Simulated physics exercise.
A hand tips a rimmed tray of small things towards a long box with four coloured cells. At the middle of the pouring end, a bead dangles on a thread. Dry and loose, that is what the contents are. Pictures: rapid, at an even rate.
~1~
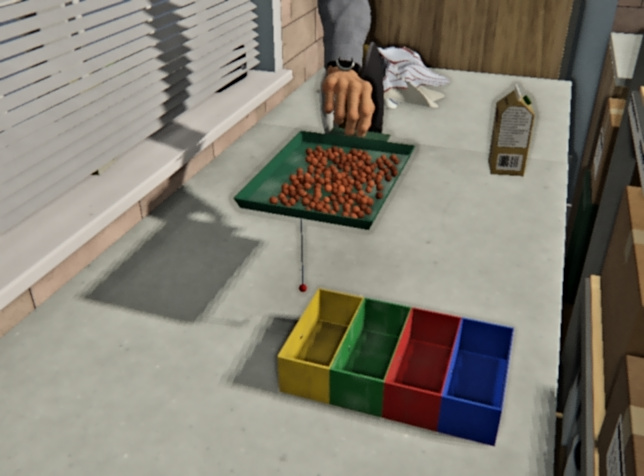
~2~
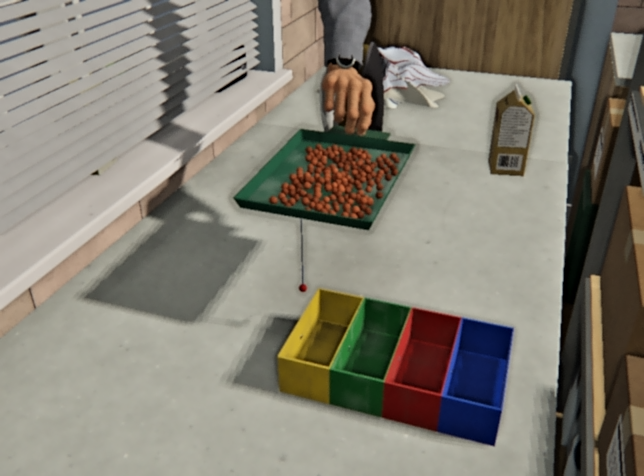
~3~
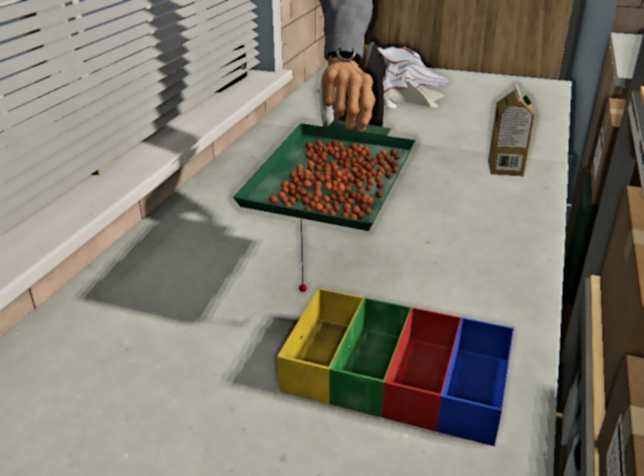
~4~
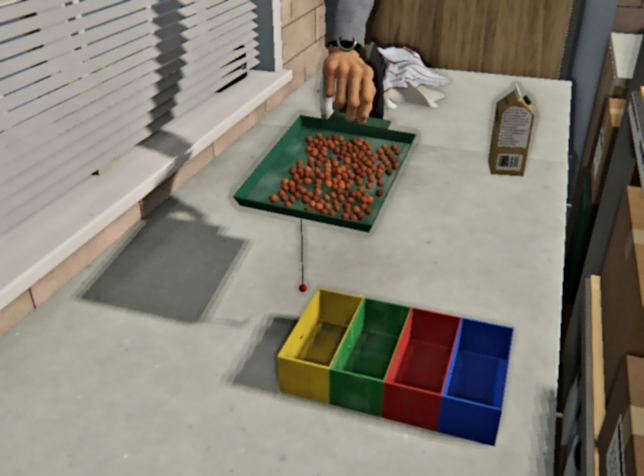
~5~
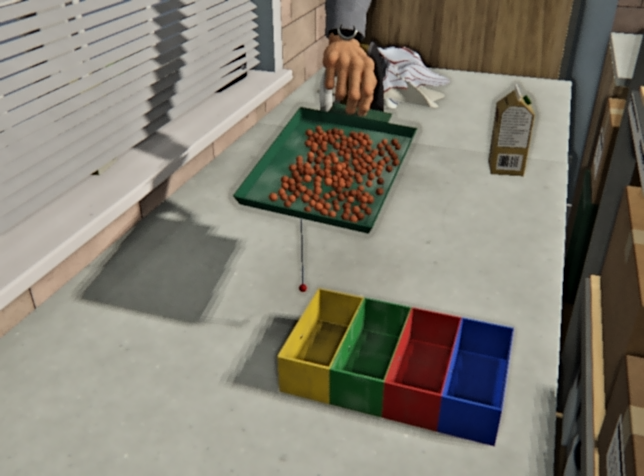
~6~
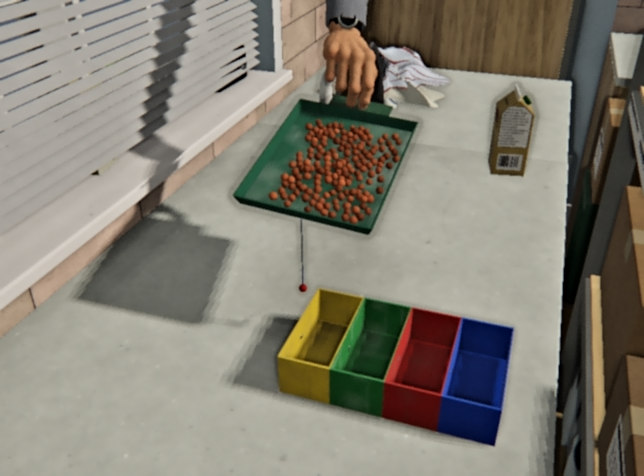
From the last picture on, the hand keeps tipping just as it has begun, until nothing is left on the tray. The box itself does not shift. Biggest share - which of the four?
Green.
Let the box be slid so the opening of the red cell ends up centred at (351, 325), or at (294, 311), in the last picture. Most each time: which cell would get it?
One: The red cell. Two: Blue.
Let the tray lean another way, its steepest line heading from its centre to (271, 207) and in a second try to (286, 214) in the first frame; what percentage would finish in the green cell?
About 0 and 0 per cent.
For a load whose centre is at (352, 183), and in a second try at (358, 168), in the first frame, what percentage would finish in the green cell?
About 60 and 60 per cent.
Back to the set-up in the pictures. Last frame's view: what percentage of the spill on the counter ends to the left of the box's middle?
It comes to near 100 percent of the spill.
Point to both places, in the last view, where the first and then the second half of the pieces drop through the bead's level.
About (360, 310) to begin with, then about (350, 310).
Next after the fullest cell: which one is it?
That is the yellow one.
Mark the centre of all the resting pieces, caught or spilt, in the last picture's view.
Roughly pixel (352, 361).
Shortly afterwards, tray tipped steeply; all but a few on the tray; only a few falling or outside the box.
Next, tray tipped right over; near a quarter on the tray; near a quarter in the green cell; a little in the yellow cell; near a third falling or outside the box.
Some moments later, tray tipped past a quarter turn; near half in the green cell; near a third in the yellow cell; only a few in the red cell; a little falling or outside the box.
In the end, tray tipped past a quarter turn; near half in the green cell; near a third in the yellow cell; only a few in the red cell; none at all in the blue cell; a little outside the box.
